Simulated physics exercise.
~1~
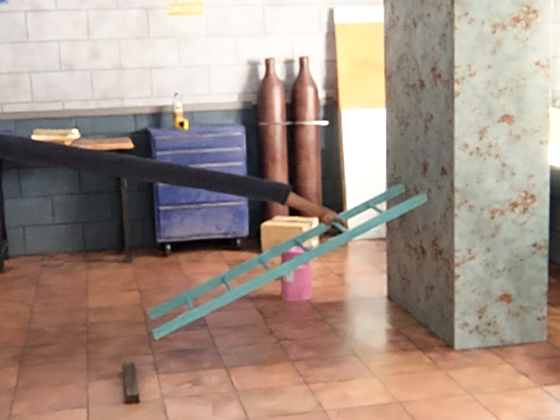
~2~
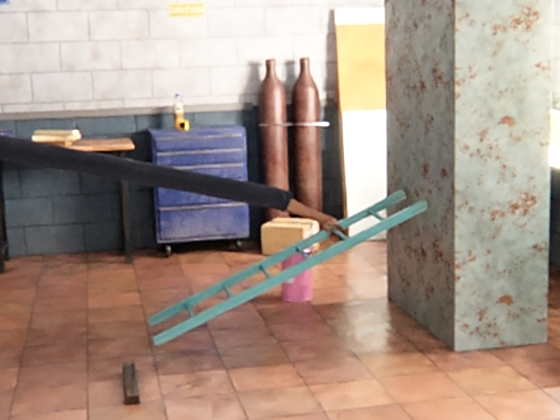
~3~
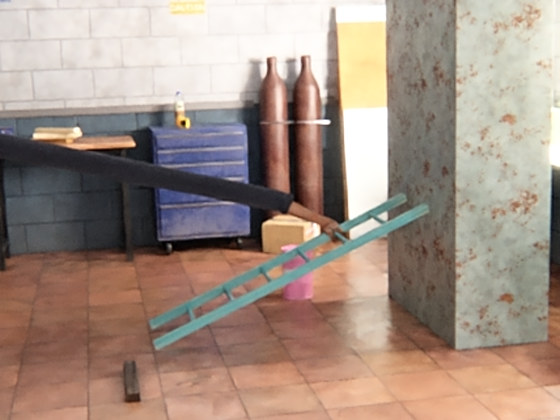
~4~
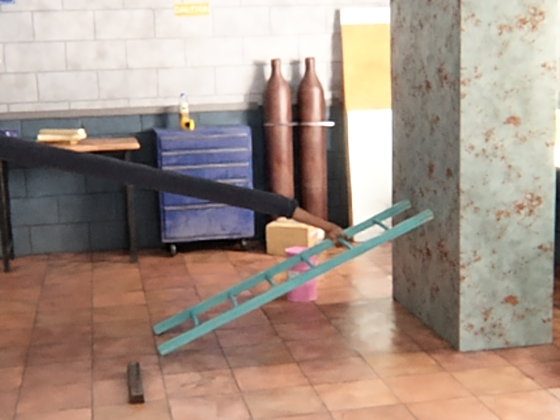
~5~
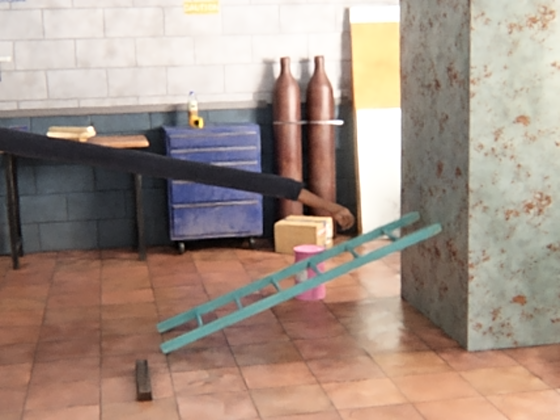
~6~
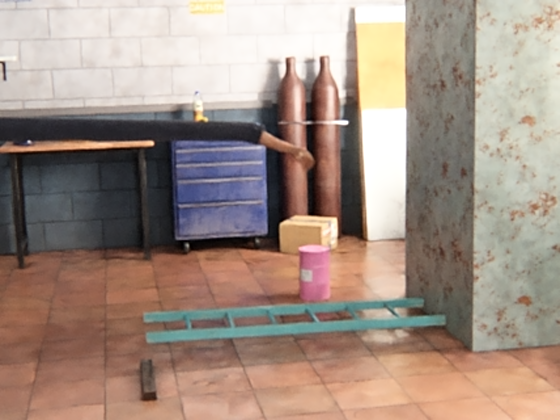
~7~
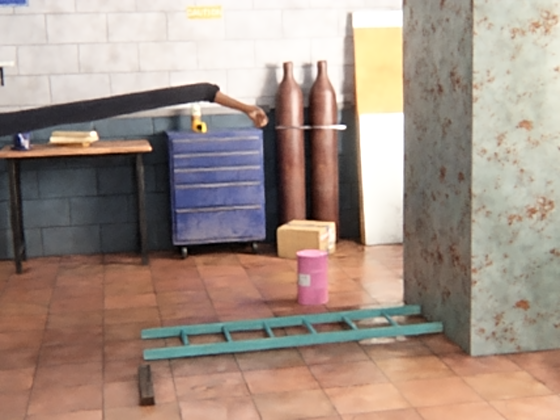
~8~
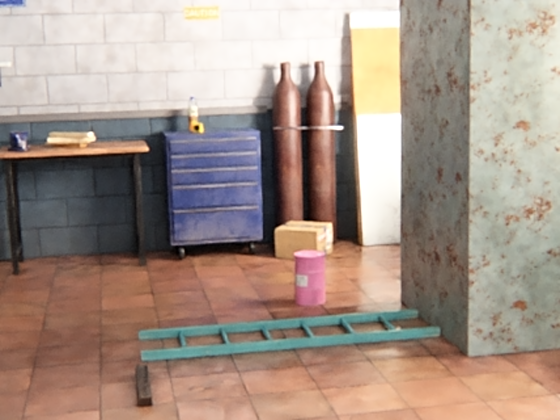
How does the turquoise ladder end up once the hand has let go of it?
It does not stay leaning, as its feet give way and it slides down. It ends up lying flat on the tiled floor beside the tall mottled block.
